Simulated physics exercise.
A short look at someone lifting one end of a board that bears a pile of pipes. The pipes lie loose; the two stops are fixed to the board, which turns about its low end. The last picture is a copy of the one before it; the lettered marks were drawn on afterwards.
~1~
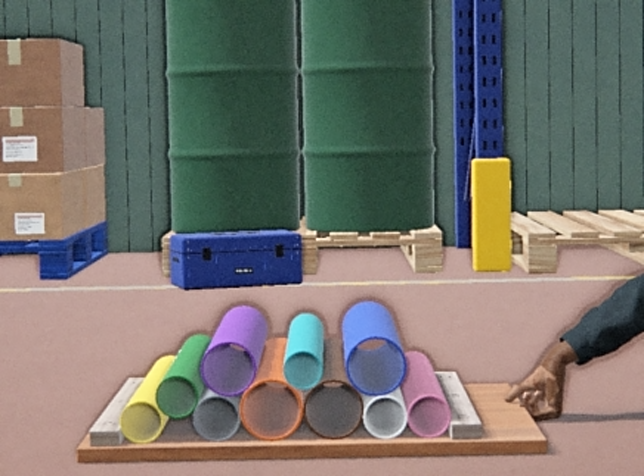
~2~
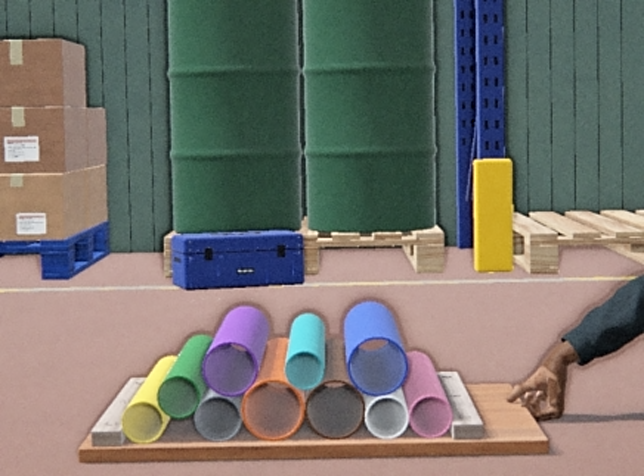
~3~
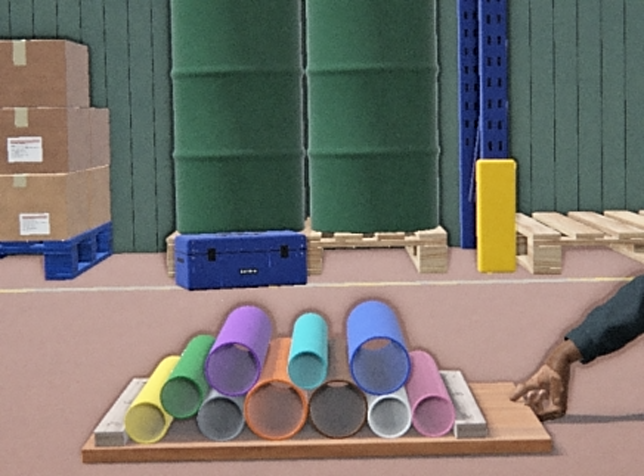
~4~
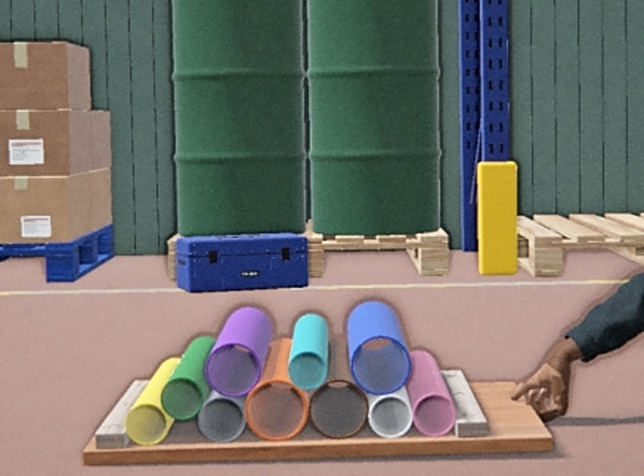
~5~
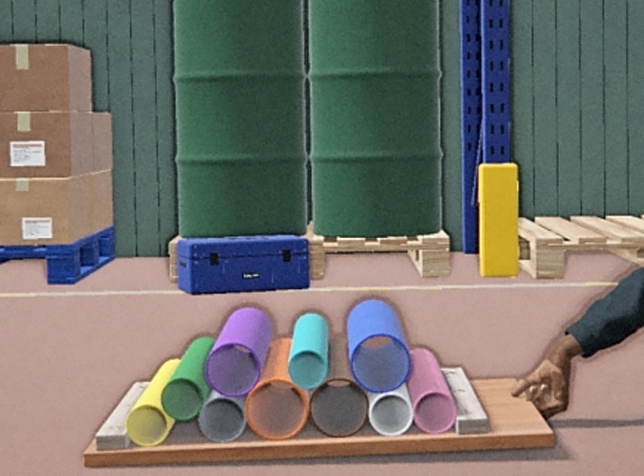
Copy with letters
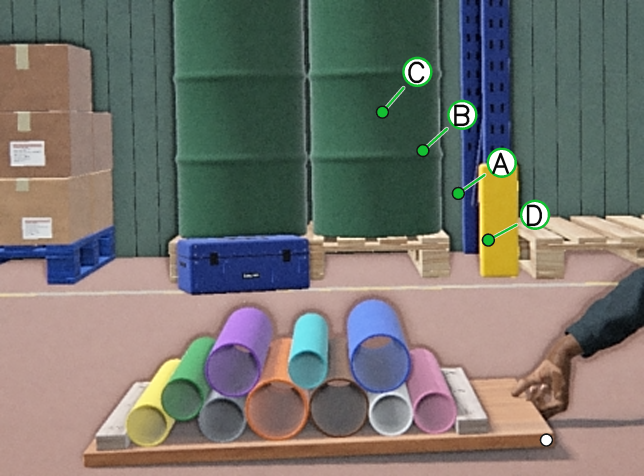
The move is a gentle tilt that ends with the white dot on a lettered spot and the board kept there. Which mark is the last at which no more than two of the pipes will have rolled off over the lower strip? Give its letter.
At most to A.
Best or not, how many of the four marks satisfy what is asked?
Two of them.
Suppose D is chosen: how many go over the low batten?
The count is two.
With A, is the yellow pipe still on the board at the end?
The yellow pipe: Yes.
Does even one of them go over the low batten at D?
Yes.
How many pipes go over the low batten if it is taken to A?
With A, two.
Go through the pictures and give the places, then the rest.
The first frame shows board (313, 412); yellow pipe (142, 422); grey pipe (217, 419).
The second frame shows grey pipe (218, 418); orange pipe (273, 410).
The third frame shows board (318, 412); white pipe (390, 416); pink pipe (433, 415); purple pipe (233, 369).
The fourth frame shows board (319, 412); yellow pipe (148, 424); grey pipe (222, 419).
The fifth frame shows board (319, 411); yellow pipe (148, 425); grey pipe (222, 419).
On the marked copy, A at (458, 194); B at (423, 151); C at (383, 112); D at (488, 240); the white dot at (546, 440).
Following A. Soon after the start, board at 19°.
Later, board at 34°.
In the end, board at 34°, two over the low batten (purple, green).
As for the rest, B three over the low batten (purple, green, turquoise); C eight over the low batten; D two over the low batten (purple, green).
